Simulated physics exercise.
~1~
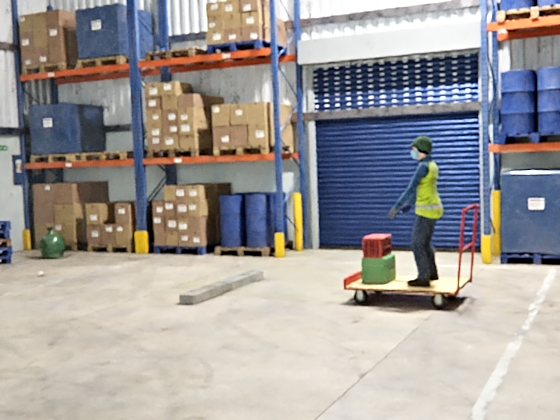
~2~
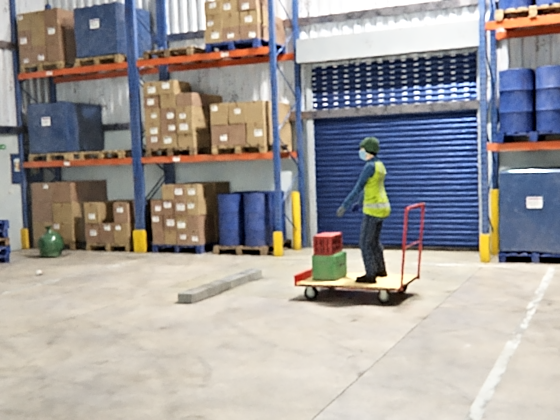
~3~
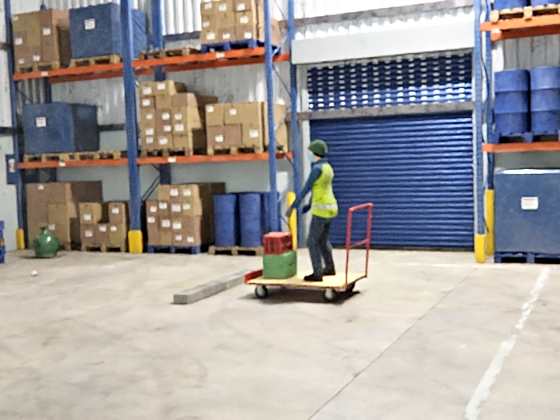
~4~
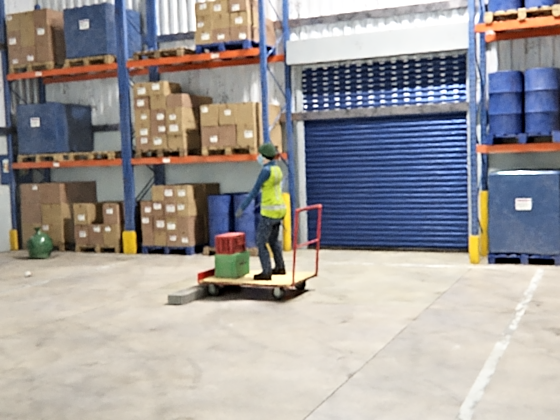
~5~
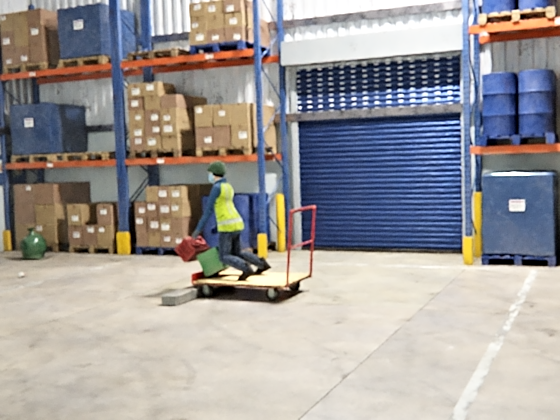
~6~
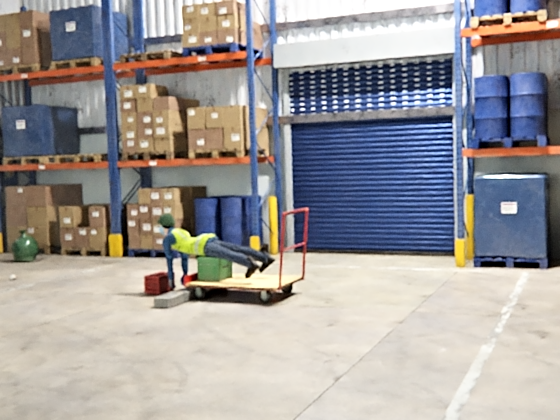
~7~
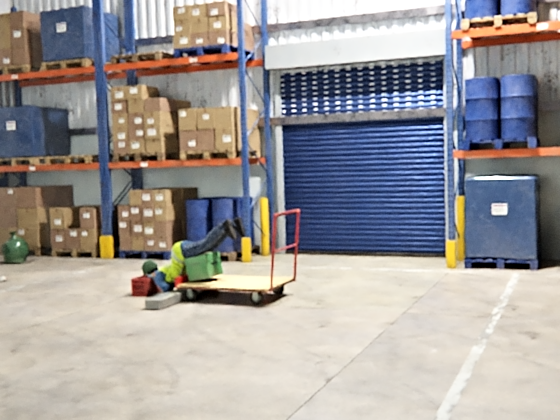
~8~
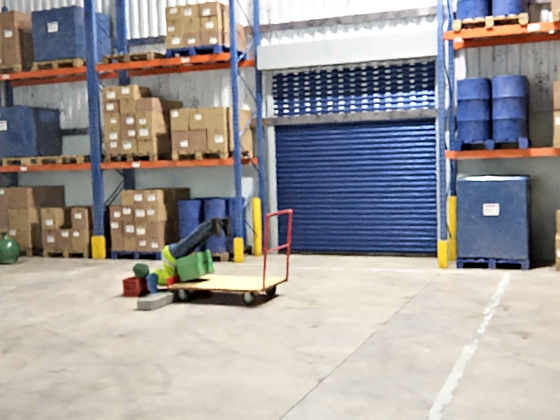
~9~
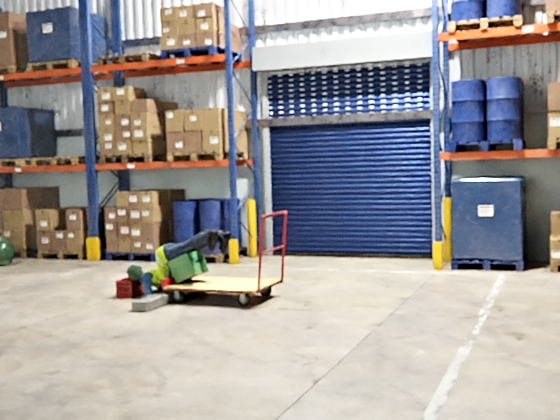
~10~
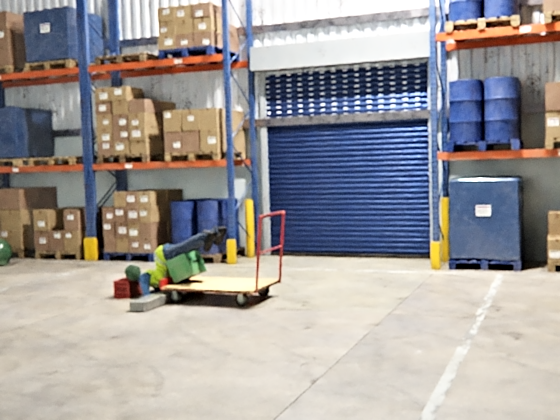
To begin with, a masked person in a green cap and yellow vest stands on a flat trolley rolling left across a warehouse floor, behind a red crate stacked on a green toolbox. The wheels meet a low grey kerb and the trolley stops abruptly. The person pitches forward over the load, legs swinging out behind, as the red crate tips off the front and drops to the floor beyond the kerb. The person follows headfirst, legs lifting, then sinking. In the end they lie slumped over the front edge, hips past it, with the toolbox tilted but still aboard.
